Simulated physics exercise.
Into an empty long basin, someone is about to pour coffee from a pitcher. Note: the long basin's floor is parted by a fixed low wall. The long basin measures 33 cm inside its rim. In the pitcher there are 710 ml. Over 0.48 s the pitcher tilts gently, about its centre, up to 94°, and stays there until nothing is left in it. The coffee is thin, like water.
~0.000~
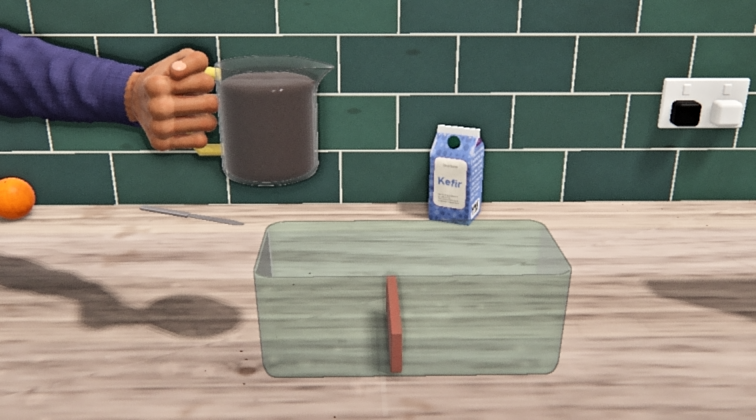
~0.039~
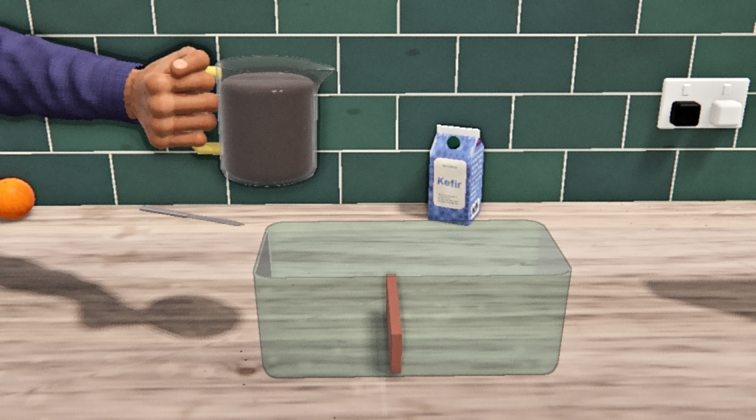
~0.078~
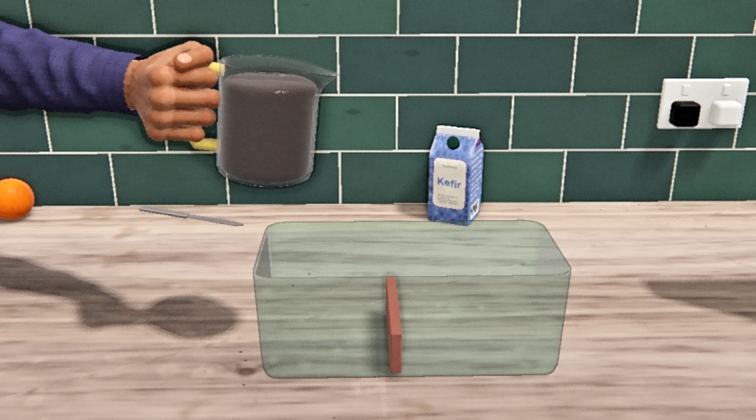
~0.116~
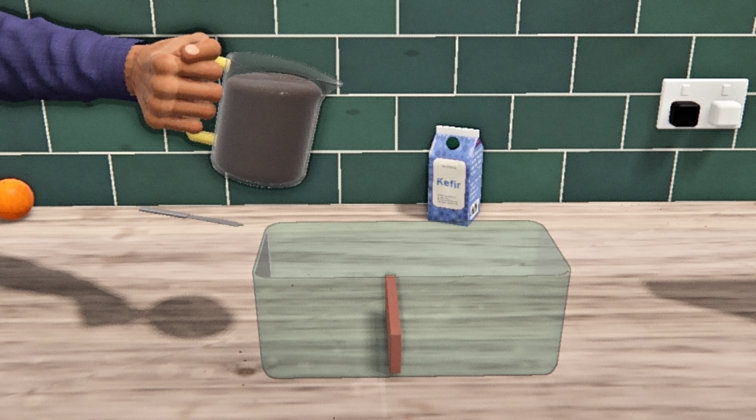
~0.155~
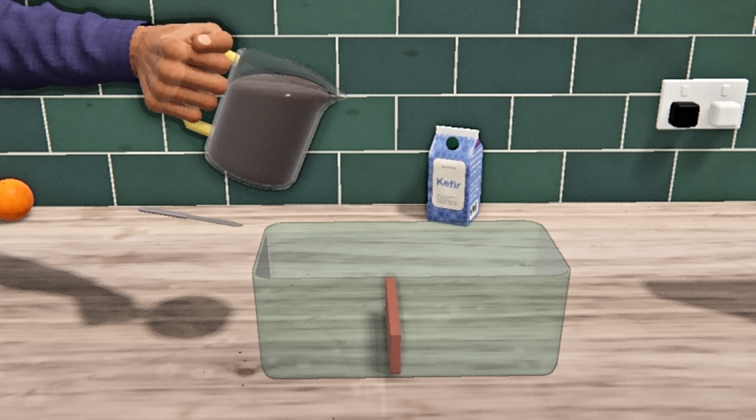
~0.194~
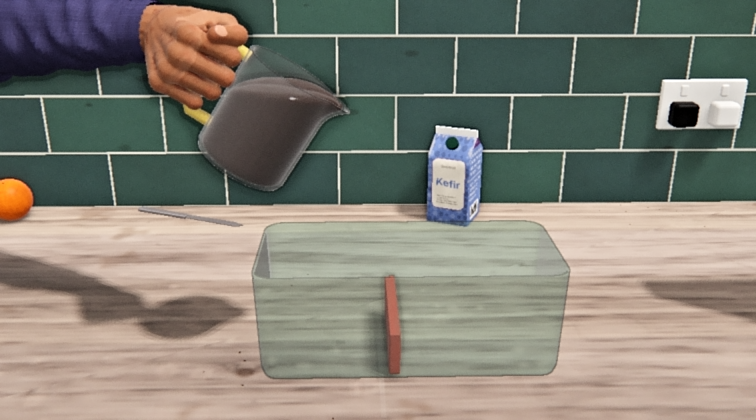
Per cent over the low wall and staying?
70 per cent.
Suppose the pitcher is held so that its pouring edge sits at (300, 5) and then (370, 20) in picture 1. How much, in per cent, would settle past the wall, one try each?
I'd expect close to 35 per cent and then close to 90 per cent.
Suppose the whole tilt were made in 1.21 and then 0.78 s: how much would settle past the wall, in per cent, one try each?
70 in a hundred, followed by 70 in a hundred.
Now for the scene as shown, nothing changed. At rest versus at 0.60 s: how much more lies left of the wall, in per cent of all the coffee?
That works out to roughly 16 per cent of the whole.
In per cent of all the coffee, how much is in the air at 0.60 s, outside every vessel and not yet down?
Near 20 per cent, I'd say.
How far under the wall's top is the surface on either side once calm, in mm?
Looks like roughly 40 mm on the left and roughly 30 mm on the right.
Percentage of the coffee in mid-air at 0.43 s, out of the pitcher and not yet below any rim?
I'd put it at about 28 percent.
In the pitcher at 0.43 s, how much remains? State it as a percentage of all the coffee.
Some 62 % of it is still there.
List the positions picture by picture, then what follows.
It leans 0°; its right rim is at (334, 66); the coffee meets the walls at (221, 80) and (316, 81); the long basin's rim runs from (261, 249) to (557, 247); the wall's top is at (394, 303), in the first picture.
It leans 2°; its right rim is at (335, 68); the coffee meets the walls at (222, 80) and (317, 81), in the second picture.
It leans 6°; its right rim is at (338, 74); the coffee meets the walls at (224, 79) and (318, 84), in the third picture.
It leans 13°; its right rim is at (343, 83); the coffee meets the walls at (226, 81) and (323, 86), in the fourth picture.
It leans 22°; its right rim is at (348, 96); the coffee meets the walls at (225, 97) and (332, 91), in the fifth picture.
It leans 33°; its right rim is at (350, 111); the coffee meets the walls at (218, 107) and (339, 96), in the sixth picture.
Then, 0.43 s in, the tilt is 92° and 61 per cent is still to pour, 1 is left of the wall and 10 right of it.
Then, 0.60 s in, the tilt is 94° and 26 per cent is still to pour, 11 is left of the wall and 42 right of it.
Then, 0.78 s in, the tilt is 94° and 11 per cent is still to pour, 14 is left of the wall and 68 right of it.
Then, 0.98 s in, the tilt is 94° and 5 per cent is still to pour, 22 is left of the wall and 70 right of it.
Finally, 28 per cent lies left of the wall, 70 right of it and 1 outside.
